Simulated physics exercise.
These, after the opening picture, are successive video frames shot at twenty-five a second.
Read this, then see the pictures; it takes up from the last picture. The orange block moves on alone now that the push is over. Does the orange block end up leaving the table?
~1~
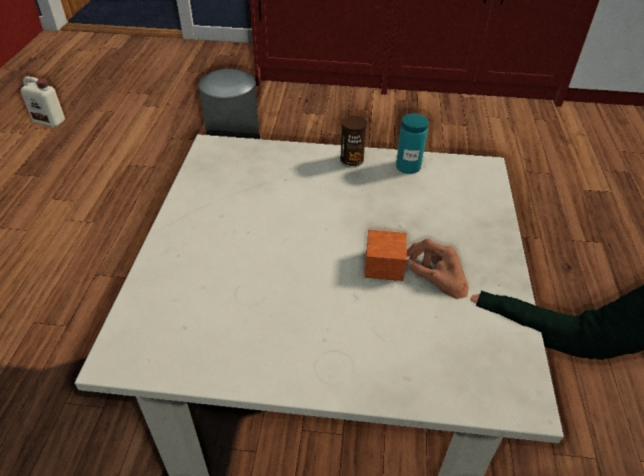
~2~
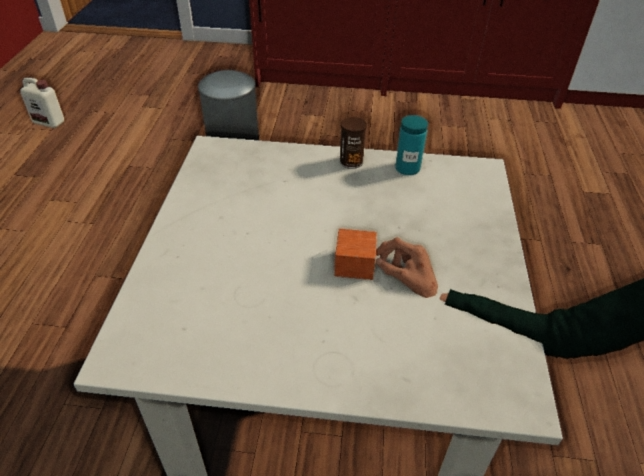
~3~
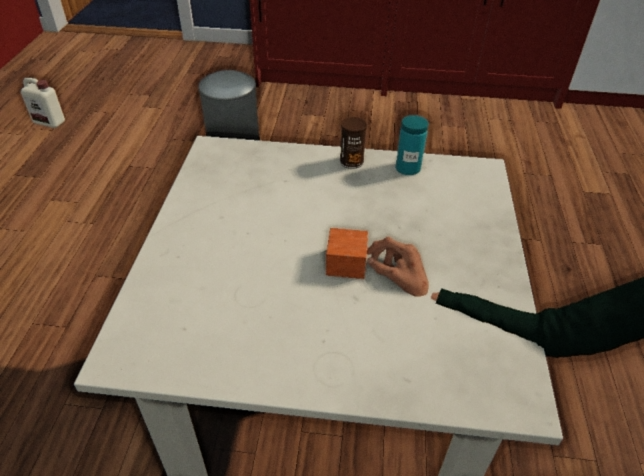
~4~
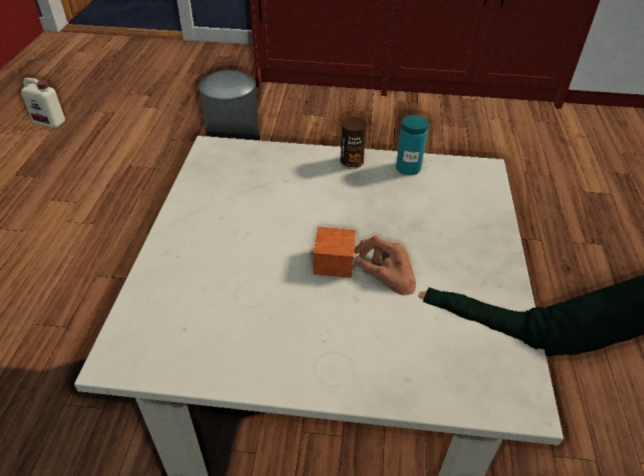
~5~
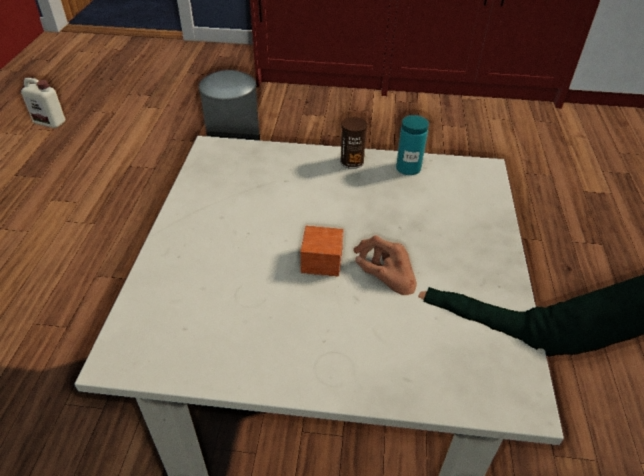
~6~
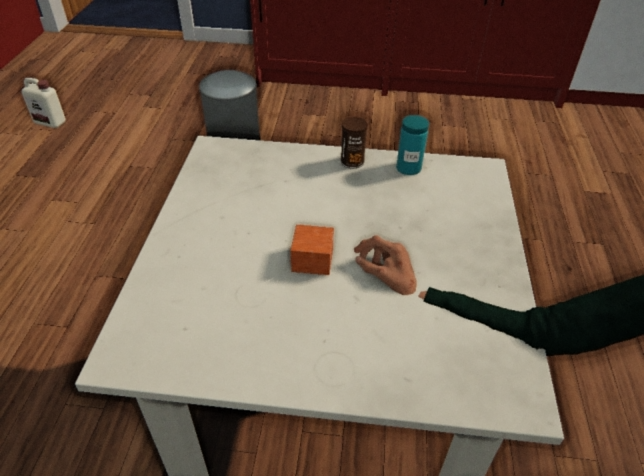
No: My guess is it never leaves the table.
Then, 0.10 s later than the last frame, orange block moved about its own width near (300, 249).
Then, 0.40 s later than the last frame, orange block resting near (300, 249).
When it is over, moved from the start, orange block. End places, in pixels of the last picture, orange block near (300, 249).
